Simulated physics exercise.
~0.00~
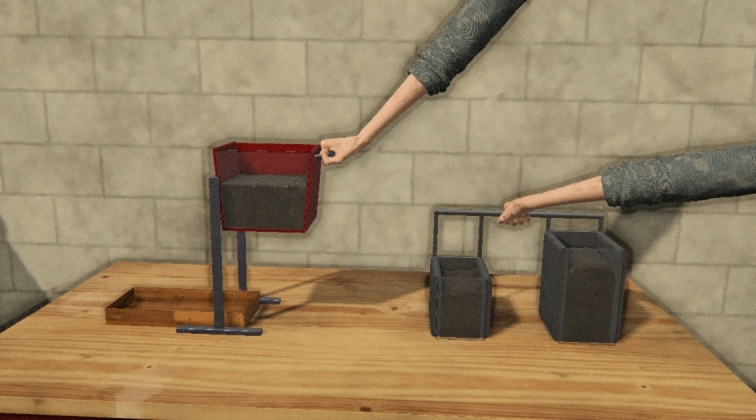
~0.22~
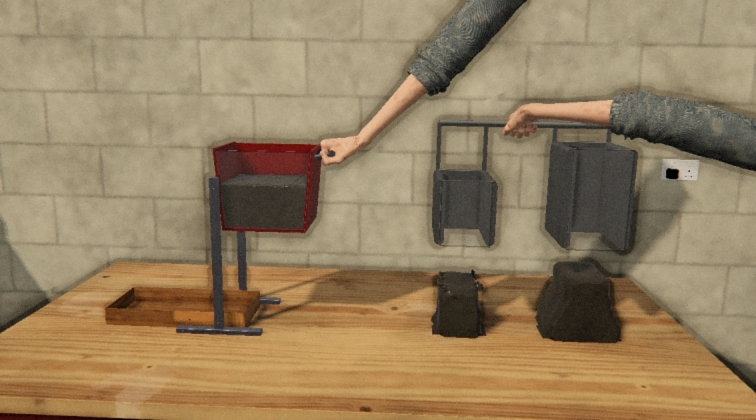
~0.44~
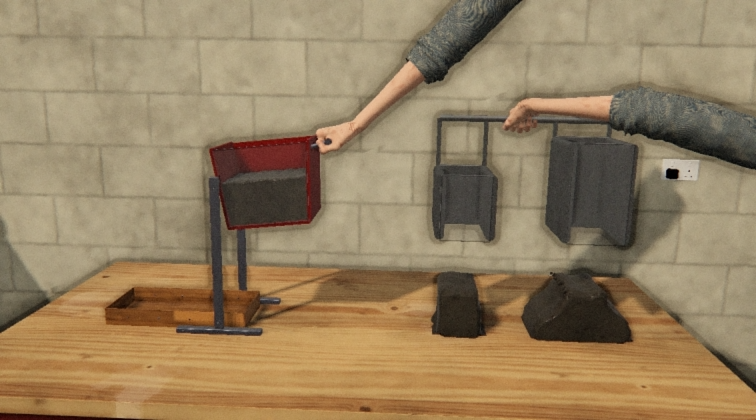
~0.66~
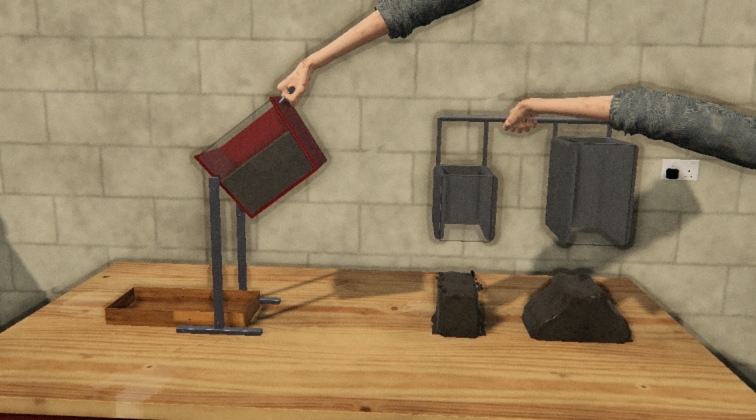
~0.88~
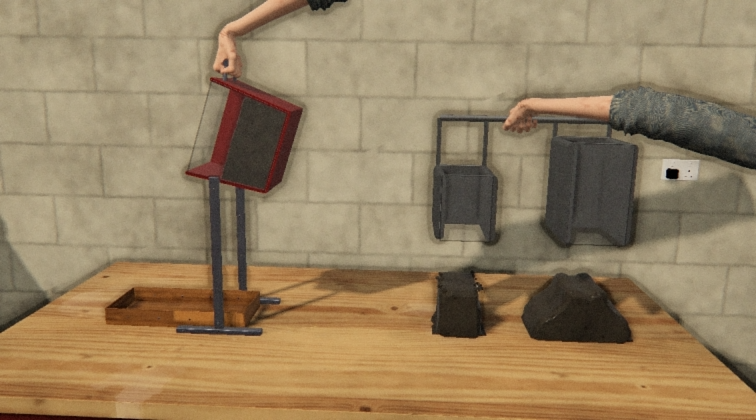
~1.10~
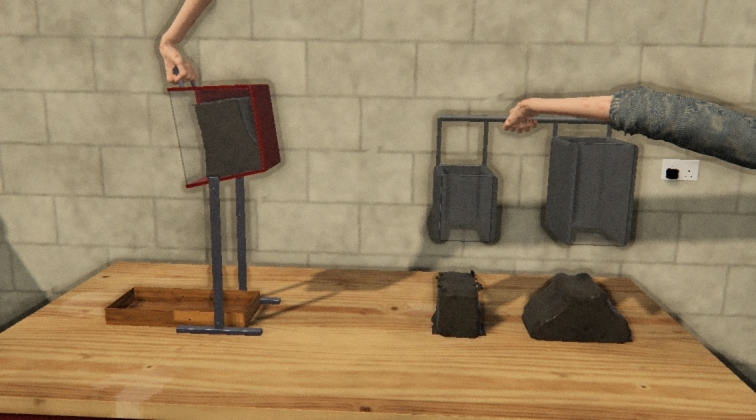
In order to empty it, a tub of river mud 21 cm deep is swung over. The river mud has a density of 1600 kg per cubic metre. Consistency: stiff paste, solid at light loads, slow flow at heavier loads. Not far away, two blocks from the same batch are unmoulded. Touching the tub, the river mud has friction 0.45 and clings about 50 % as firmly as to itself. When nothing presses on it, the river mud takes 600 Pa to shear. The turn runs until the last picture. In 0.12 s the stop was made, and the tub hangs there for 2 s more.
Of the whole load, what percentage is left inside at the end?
Close to 0 % is left inside.
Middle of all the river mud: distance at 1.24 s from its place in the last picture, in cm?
Something like 7 cm, I'd say.
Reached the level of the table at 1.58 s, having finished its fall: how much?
By then close to 45 % is down.
After 1.24 s, the tub is at 98 degrees and holds 88 %.
After 1.41 s, the tub is at 98 degrees and holds 45 %.
After 1.58 s, the tub is at 98 degrees and holds 35 %.
After 1.75 s, the tub is at 98 degrees and holds 26 %.
After 3.10 s, at the end, the tub is at 98 degrees and holds 0 %.
